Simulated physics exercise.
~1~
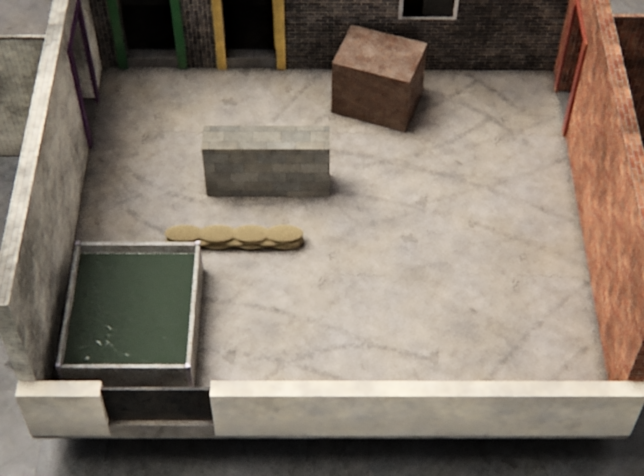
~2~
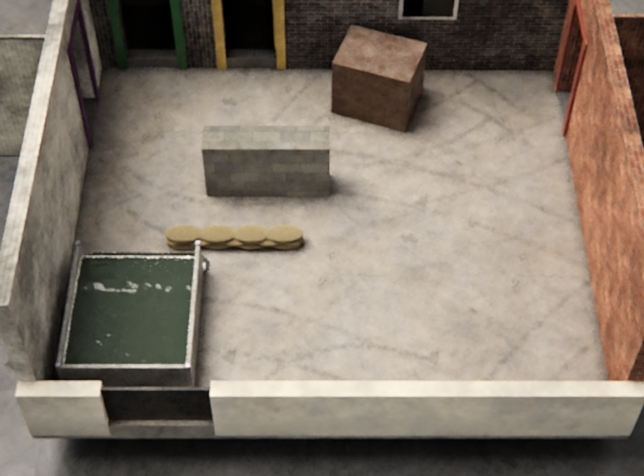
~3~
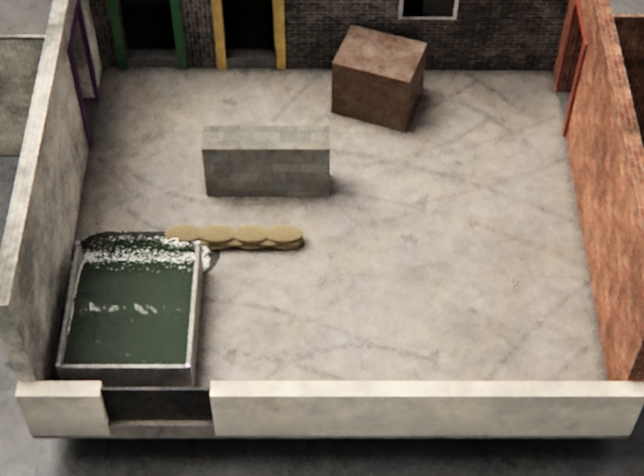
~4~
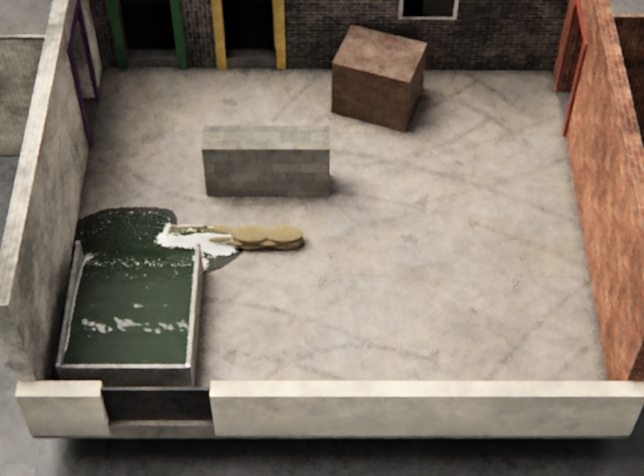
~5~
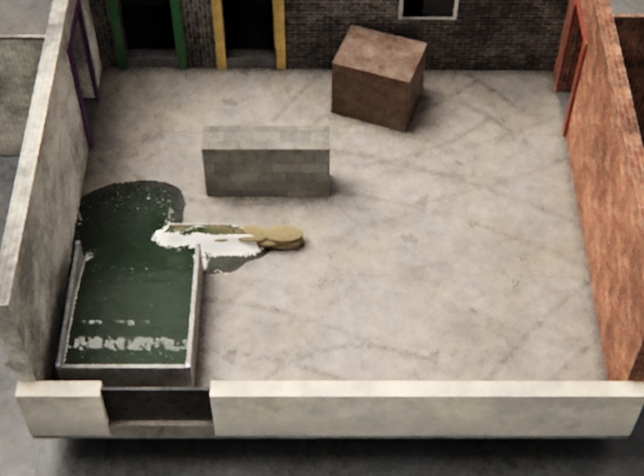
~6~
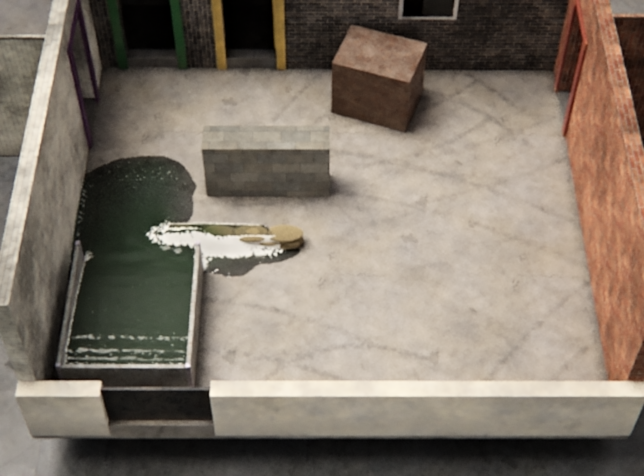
Walled courtyard with dark green water bursting from the far side of a corner tank, spreading across the floor and washing over sandbags.
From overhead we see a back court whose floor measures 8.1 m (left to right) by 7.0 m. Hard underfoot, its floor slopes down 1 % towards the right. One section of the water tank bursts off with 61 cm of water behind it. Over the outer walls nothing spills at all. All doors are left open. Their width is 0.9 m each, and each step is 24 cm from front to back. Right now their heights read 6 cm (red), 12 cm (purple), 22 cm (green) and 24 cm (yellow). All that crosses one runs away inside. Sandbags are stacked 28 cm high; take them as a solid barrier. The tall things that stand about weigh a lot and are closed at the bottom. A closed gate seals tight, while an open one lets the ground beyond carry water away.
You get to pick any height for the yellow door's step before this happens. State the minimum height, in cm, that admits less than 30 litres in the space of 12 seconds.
9.5 cm, roughly.
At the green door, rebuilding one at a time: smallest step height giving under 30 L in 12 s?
Green door, minimum about 24 cm.
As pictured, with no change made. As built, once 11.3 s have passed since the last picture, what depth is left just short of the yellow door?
6.0 cm.
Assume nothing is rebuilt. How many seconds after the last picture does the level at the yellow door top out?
Roughly 2.4 s.
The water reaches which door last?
The red door.
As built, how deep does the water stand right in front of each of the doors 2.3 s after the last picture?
Depths in cm - red: 0, purple: 9, green: 31, yellow: 18.
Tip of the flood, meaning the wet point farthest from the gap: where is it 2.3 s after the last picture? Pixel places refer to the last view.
Lab note: Front tip approx. at (539, 318).
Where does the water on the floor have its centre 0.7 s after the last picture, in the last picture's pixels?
Look at about (147, 276) in the last view.
Then, 0.7 s after the last picture water covers 25 % of the floor, deepest (42 cm) near (177, 250); it has not reached the yellow door.
Then, 2.3 s after the last picture water covers 50 % of the floor, deepest (30 cm) near (122, 73); 18 cm at the yellow door, 0 litres in over its 24 cm step.
Then, 11.3 s after the last picture water covers 85 % of the floor, deepest (10 cm) near (546, 76); 6 cm at the yellow door, 0 litres in over its 24 cm step.
At the yellow door as built, the water peaked near 18 cm, 2.3 s after the last picture.
Run again over the same 12 s with other heights there, 52 litres in over 7.5 cm, 21 litres over 10.5 cm. The limit of 30 litres is kept from about 9.5 cm up.
